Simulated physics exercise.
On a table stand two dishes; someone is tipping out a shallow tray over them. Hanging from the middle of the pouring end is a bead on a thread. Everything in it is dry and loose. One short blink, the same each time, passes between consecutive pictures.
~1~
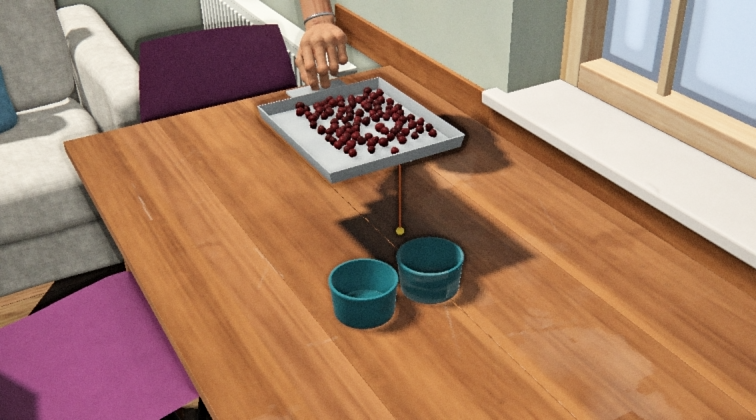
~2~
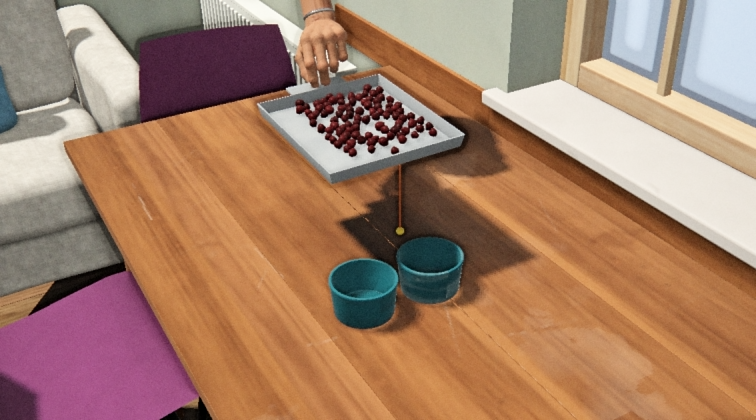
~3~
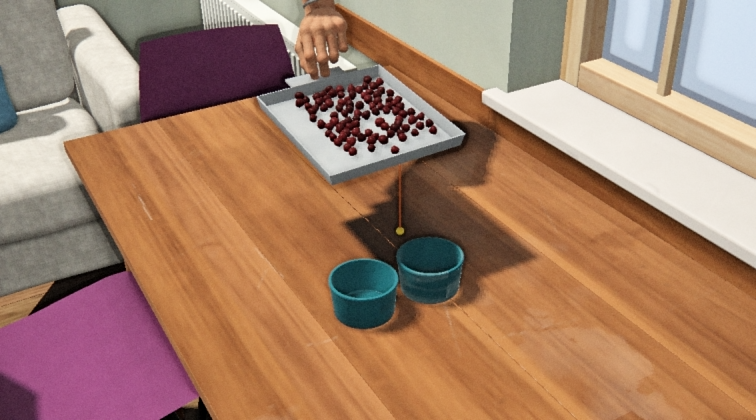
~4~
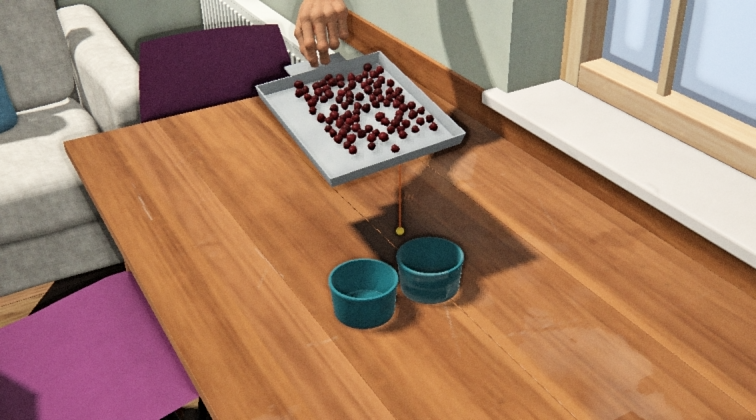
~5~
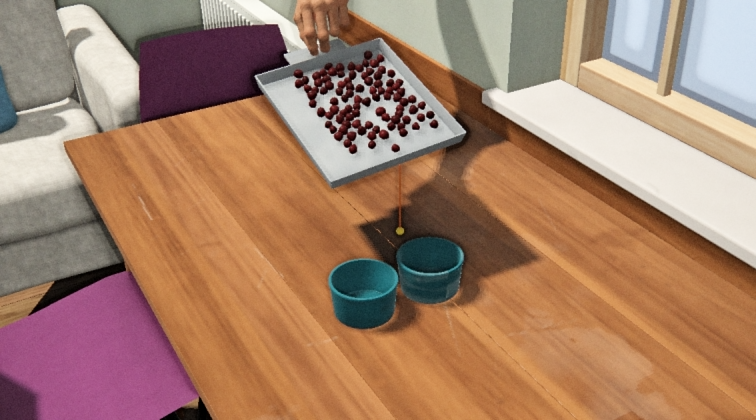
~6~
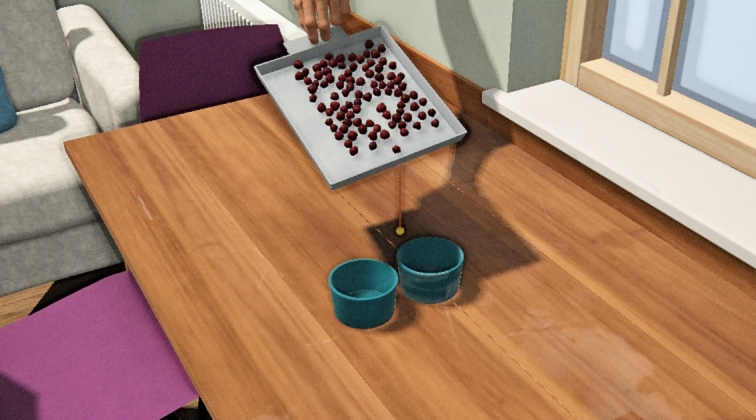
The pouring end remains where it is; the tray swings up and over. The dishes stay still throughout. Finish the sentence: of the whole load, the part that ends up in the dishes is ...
... more than half.
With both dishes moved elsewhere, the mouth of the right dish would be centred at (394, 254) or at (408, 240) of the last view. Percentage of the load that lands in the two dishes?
Roughly 60 % and 40 %.
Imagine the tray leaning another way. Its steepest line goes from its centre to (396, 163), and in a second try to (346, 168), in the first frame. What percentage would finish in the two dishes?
It comes to about 50 per cent the first time and about 40 per cent the second.
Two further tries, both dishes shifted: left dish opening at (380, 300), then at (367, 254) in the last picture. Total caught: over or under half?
Taking the places in turn, it's shy of half and then shy of half.
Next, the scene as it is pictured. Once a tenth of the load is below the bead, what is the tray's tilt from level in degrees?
Somewhere near 85°.
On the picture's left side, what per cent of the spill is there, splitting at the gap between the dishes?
Some 60 %.
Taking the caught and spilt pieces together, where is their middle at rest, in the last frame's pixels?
Roughly at (373, 302).
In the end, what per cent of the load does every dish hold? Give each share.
About 50 % ends in the left dish and about 20 % in the right dish.
Soon, tray tipped steeply; nearly all on the tray; a small part in the air.
A while on, tray tipped past a quarter turn; about two thirds on the tray; a small part in the left dish; a small part in the right dish; a small part outside both; a small part in the air.
Towards the end, tray tipped past a quarter turn; about half in the left dish; about a quarter in the right dish; about a third outside both.
Finally, tray tipped past a quarter turn; about half in the left dish; about a quarter in the right dish; about a third outside both.
